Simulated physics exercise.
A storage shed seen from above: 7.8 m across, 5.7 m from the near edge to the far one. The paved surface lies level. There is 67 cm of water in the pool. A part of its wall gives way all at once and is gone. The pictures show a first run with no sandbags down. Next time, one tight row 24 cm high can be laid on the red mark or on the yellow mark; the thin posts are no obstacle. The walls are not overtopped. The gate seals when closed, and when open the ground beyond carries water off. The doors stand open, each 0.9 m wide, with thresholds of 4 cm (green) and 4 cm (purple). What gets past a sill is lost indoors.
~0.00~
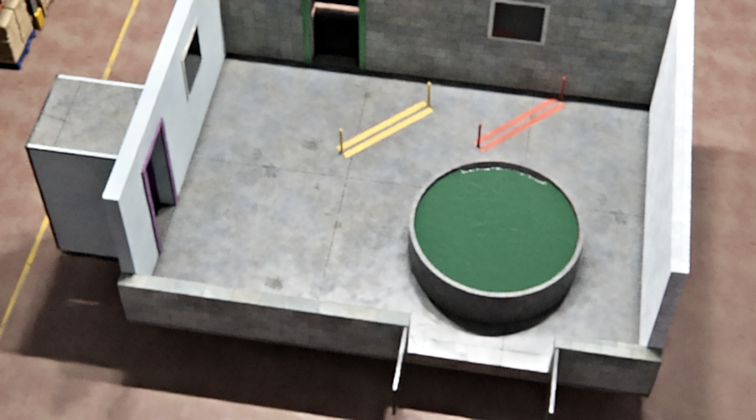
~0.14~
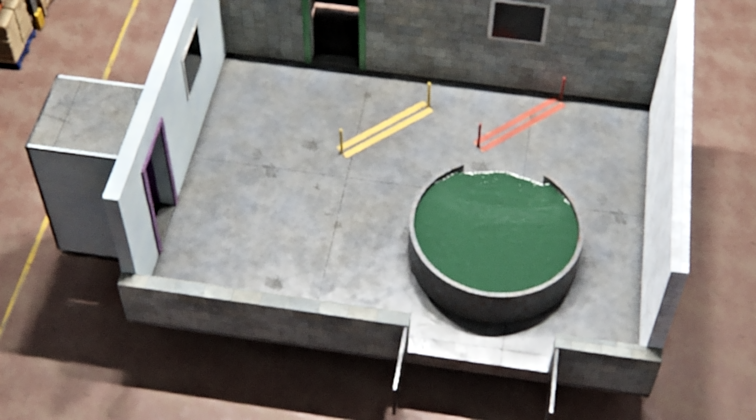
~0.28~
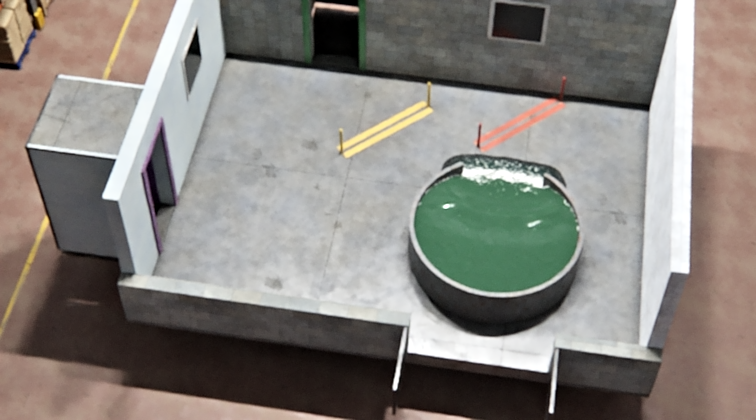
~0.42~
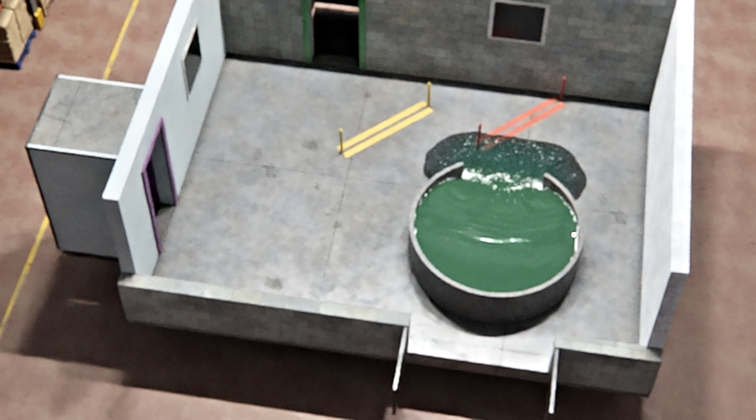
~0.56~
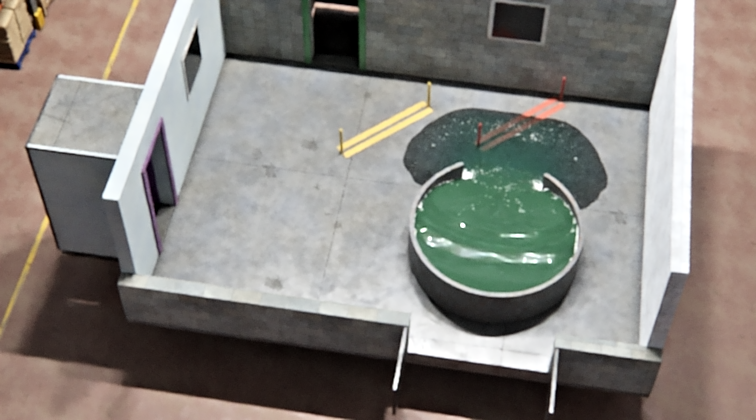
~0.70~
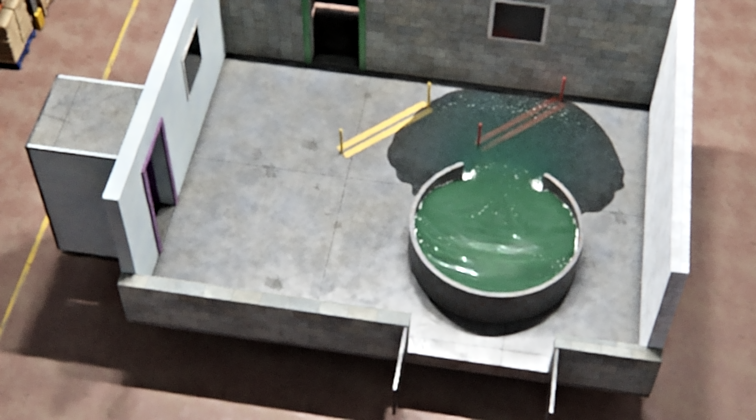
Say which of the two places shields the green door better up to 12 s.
Lay them on the yellow one.
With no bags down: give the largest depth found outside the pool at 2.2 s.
Roughly 48 cm.
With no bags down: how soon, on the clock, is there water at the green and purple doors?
Green 1.6 s, purple 4.5 s.
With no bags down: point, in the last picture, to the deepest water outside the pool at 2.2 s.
Near (645, 107).
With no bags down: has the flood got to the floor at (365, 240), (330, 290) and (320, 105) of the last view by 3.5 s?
In that order: Still dry, not reached, flooded.
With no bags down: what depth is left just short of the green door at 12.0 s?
Some 5.0 cm.
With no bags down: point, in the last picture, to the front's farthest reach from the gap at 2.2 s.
Near (274, 60).
After 1.4 s water covers 25 % of the floor and is deepest (38 cm) near (506, 89) in the run without bags; in at the green door, 0 L with no bags, 0 L with the row on red, 0 L on yellow.
After 2.2 s water covers 30 % of the floor and is deepest (48 cm) near (645, 107) in the run without bags; in at the green door, 0 L with no bags, 2 L with the row on red, 0 L on yellow.
After 3.5 s water covers 50 % of the floor and is deepest (32 cm) near (645, 107) in the run without bags; in at the green door, 13 L with no bags, 21 L with the row on red, 2 L on yellow.
After 7.0 s water covers 85 % of the floor and is deepest (20 cm) near (620, 369) in the run without bags; in at the green door, 29 L with no bags, 40 L with the row on red, 5 L on yellow.
After 12.0 s water covers 100 % of the floor and is deepest (12 cm) near (608, 367) in the run without bags; in at the green door, 38 L with no bags, 54 L with the row on red, 5 L on yellow.
